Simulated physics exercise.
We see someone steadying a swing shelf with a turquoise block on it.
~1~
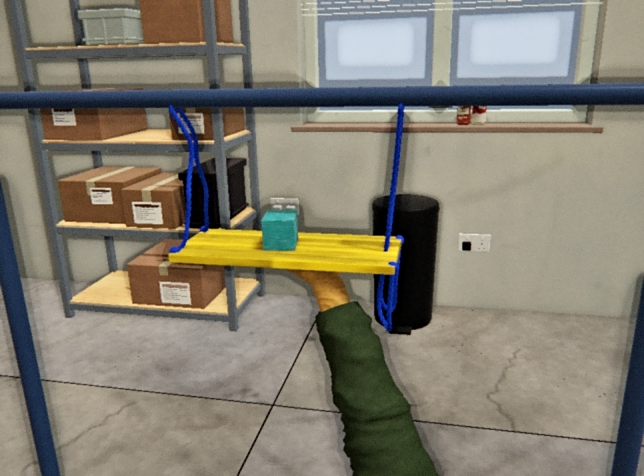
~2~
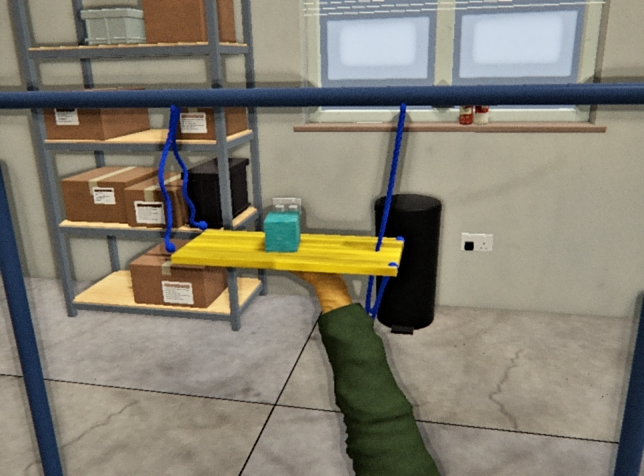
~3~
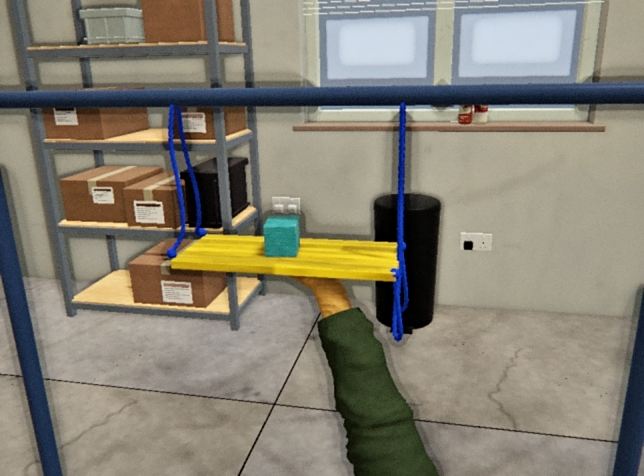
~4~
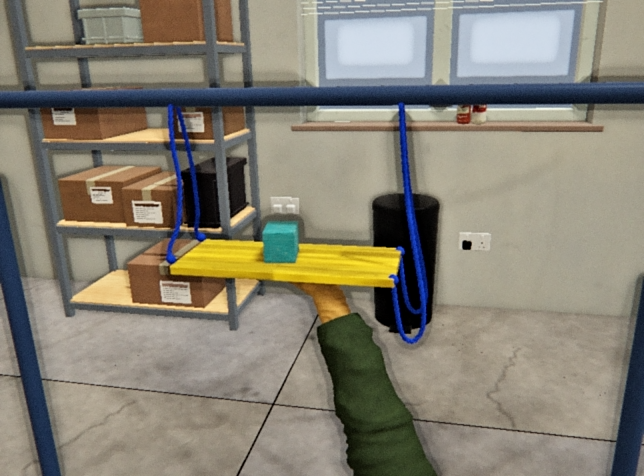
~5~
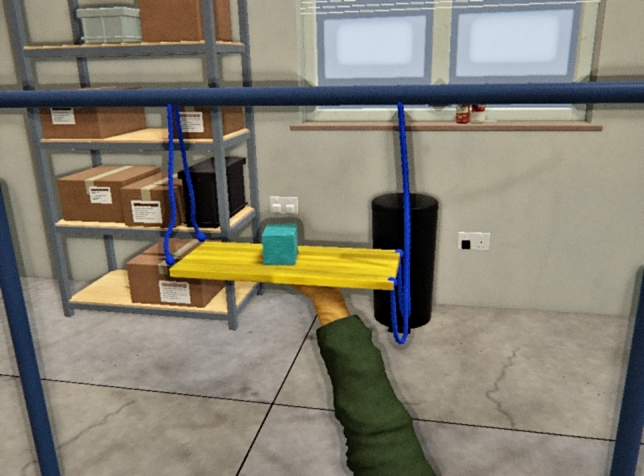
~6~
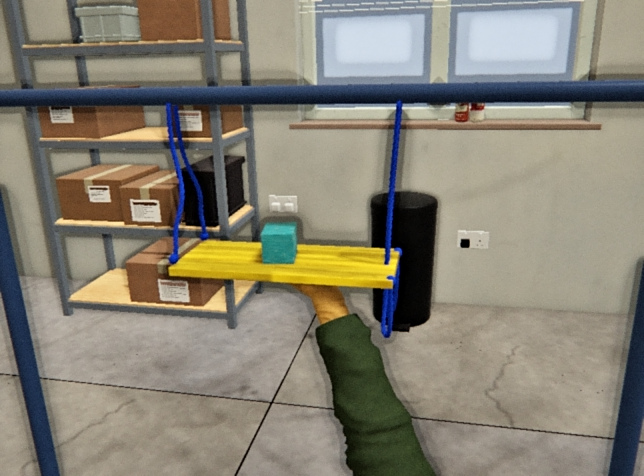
In a storeroom with shelving and boxes, a green-sleeved arm steadied a yellow hanging shelf from below while its blue cords swayed and shifted, and the turquoise block on top stayed nearly still.
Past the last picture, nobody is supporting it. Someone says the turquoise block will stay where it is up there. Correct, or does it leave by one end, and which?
Wrong, the right end.
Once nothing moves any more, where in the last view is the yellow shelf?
(254, 319).
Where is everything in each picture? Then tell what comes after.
In the first frame, turquoise block (281, 230); yellow shelf (276, 264).
In the second frame, turquoise block (283, 231).
In the third frame, turquoise block (282, 236).
In the fourth frame, turquoise block (281, 242); yellow shelf (277, 277).
In the fifth frame, turquoise block (281, 244).
In the sixth frame, turquoise block (280, 243); yellow shelf (276, 278); left cords almost straight; right cords slack, hanging in a loop.
Then, 0.44 s past the final frame, board tipped 26° down to the right; block sliding near (392, 346).
Then, 0.98 s past the final frame, board tipped 36° down to the right; block on the floor.
Then, 1.50 s past the final frame, board tipped 38° down to the right; block on the floor.
When it is over, board tipped 39° down to the right; block on the floor. The turquoise block is shed rightwards.
